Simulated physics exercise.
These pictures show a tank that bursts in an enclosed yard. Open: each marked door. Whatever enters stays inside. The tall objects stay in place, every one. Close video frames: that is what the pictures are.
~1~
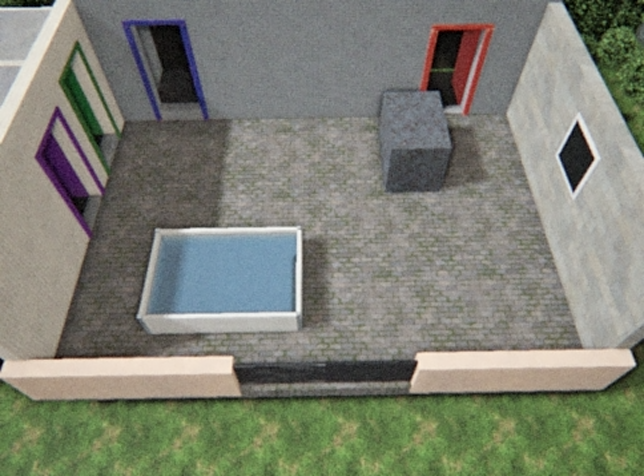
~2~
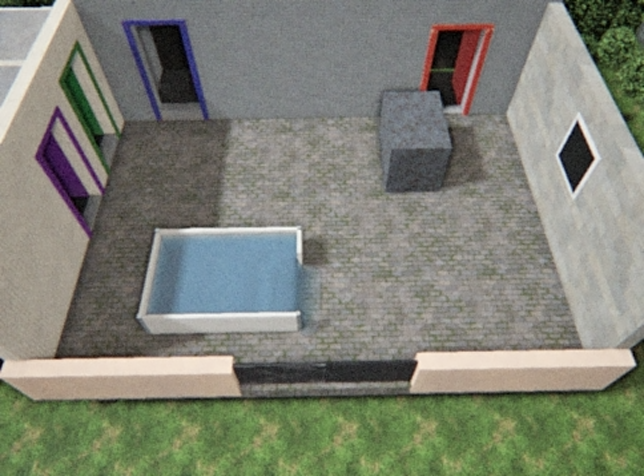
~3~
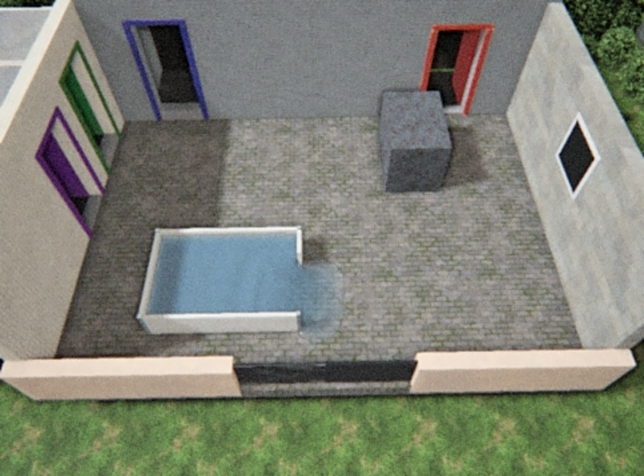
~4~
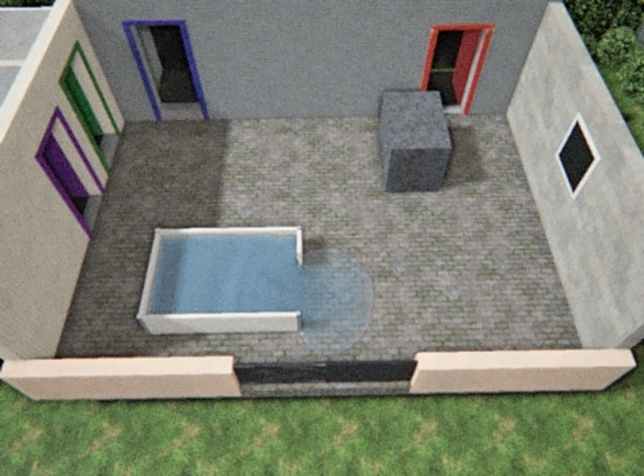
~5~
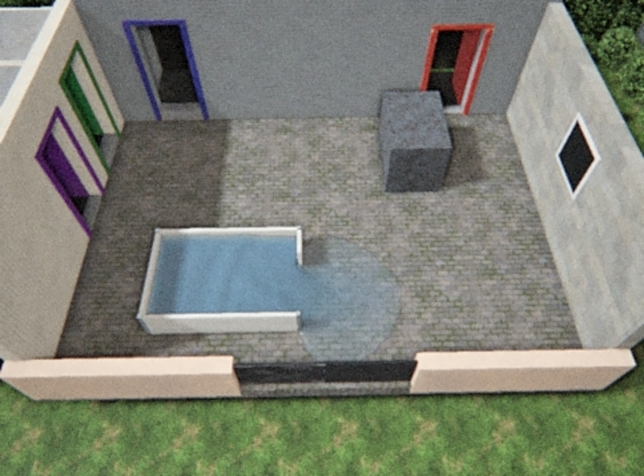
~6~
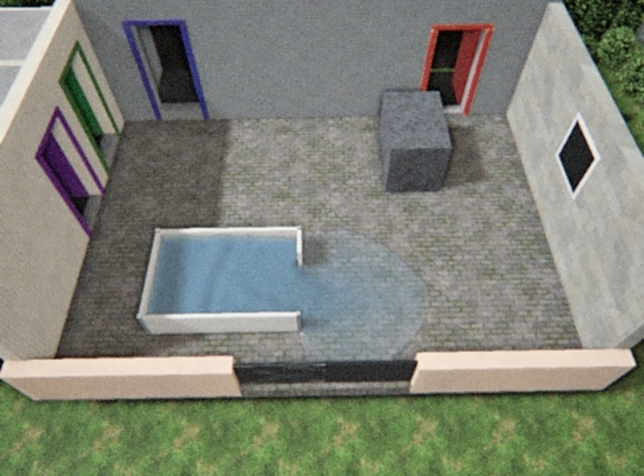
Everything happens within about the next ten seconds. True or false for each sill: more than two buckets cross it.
Purple door - false; red door - true; green door - false; blue door - false.
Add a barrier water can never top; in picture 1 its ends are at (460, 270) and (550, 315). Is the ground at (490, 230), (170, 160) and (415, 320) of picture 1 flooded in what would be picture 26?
Results in sequence: Swamped / bone-dry / swamped.
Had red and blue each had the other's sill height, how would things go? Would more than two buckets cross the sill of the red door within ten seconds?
Result: Red door comes in below.
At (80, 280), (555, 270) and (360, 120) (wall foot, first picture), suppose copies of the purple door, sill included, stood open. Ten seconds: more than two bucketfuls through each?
In the listed order: Stays within it, tops the limit, stays within it.
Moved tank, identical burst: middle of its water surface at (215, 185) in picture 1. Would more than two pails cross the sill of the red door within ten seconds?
Red: Undershoots.
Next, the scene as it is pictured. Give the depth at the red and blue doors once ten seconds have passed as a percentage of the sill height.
Near 130 per cent and 0 per cent, respectively.
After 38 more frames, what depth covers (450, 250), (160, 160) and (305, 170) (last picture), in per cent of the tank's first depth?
In turn 18, 0 and 0 in a hundred.
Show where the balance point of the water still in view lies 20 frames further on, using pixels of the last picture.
Around pixel (381, 290).
A moment on, water covers 20 % of the floor; the purple door not reached, the red door not reached, the green door not reached, the blue door not reached.
Next, water covers 30 % of the floor; the purple door not reached, the red door not reached, the green door not reached, the blue door not reached.
Then, water covers 35 % of the floor; the purple door not reached, the red door not reached, the green door not reached, the blue door not reached.
Later, water covers 45 % of the floor; the purple door not reached, the red door under two buckets in, the green door not reached, the blue door not reached.
In the end, water covers 70 % of the floor; the purple door not reached, the red door over two buckets in, the green door not reached, the blue door not reached.
